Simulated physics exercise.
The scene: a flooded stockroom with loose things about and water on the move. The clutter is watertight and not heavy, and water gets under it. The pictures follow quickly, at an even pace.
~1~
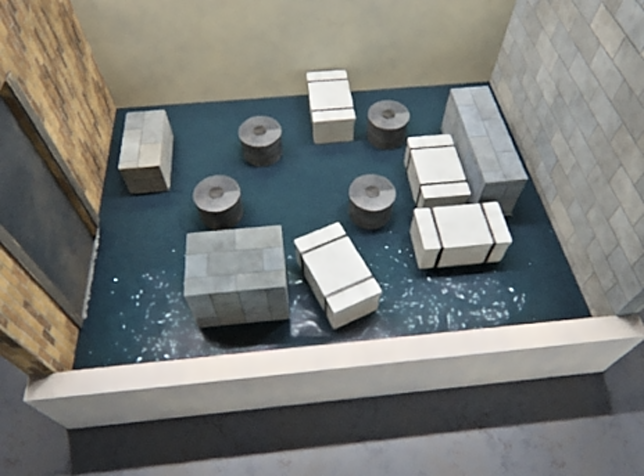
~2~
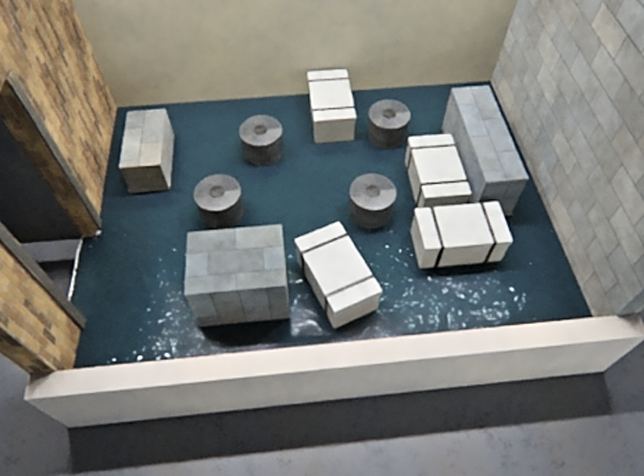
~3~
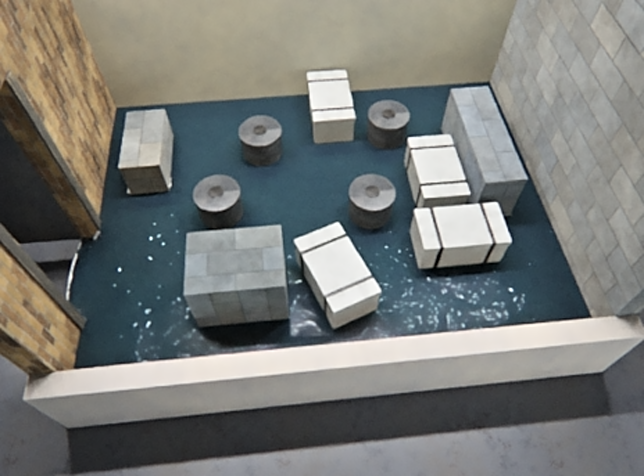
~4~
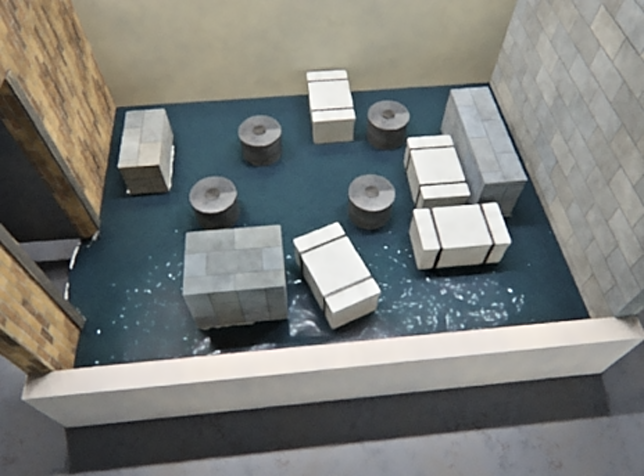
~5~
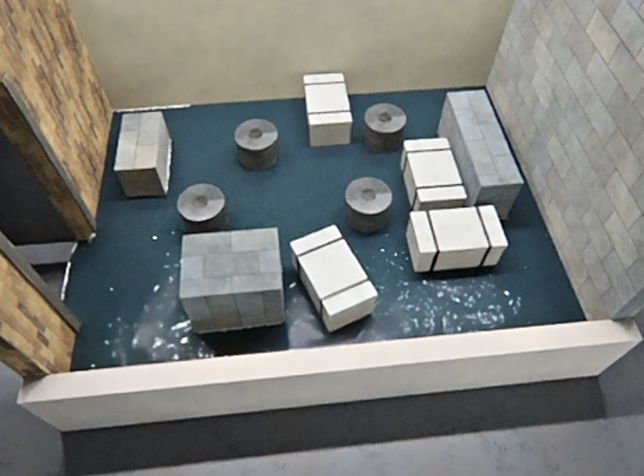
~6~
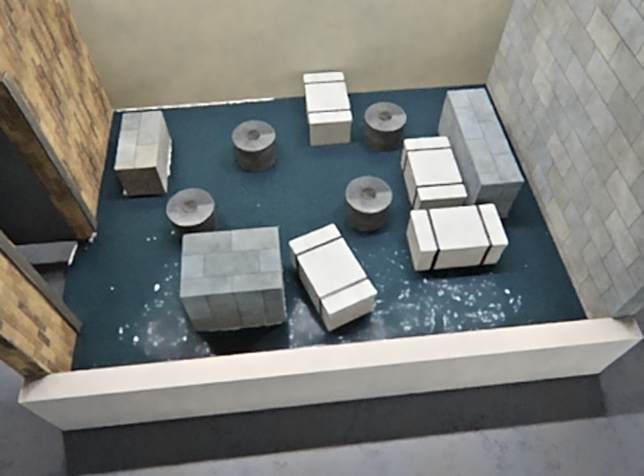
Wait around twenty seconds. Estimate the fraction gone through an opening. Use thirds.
It is between one and two thirds.
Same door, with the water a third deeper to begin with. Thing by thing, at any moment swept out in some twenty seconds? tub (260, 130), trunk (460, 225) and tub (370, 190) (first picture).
In that order: Yes, inside, through.
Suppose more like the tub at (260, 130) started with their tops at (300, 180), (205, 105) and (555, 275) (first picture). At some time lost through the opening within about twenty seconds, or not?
One after the other: Gone, left behind, inside.
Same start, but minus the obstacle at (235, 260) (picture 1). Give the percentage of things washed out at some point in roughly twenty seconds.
About 50 per cent.
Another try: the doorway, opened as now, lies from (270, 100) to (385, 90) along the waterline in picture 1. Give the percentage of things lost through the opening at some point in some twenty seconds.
I make it 100 per cent.
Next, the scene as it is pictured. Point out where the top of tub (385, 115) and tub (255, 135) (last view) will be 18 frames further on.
Around (343, 132) and (143, 217).
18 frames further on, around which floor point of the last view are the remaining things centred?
Around (309, 219).
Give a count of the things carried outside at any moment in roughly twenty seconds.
I count 3.
A moment on, 0 of 8 are out; 8 afloat.
Next, 1 of 8 are out; 7 afloat.
Later, 2 of 8 are out; 6 afloat.
In the end, 3 of 8 are out; 5 afloat.
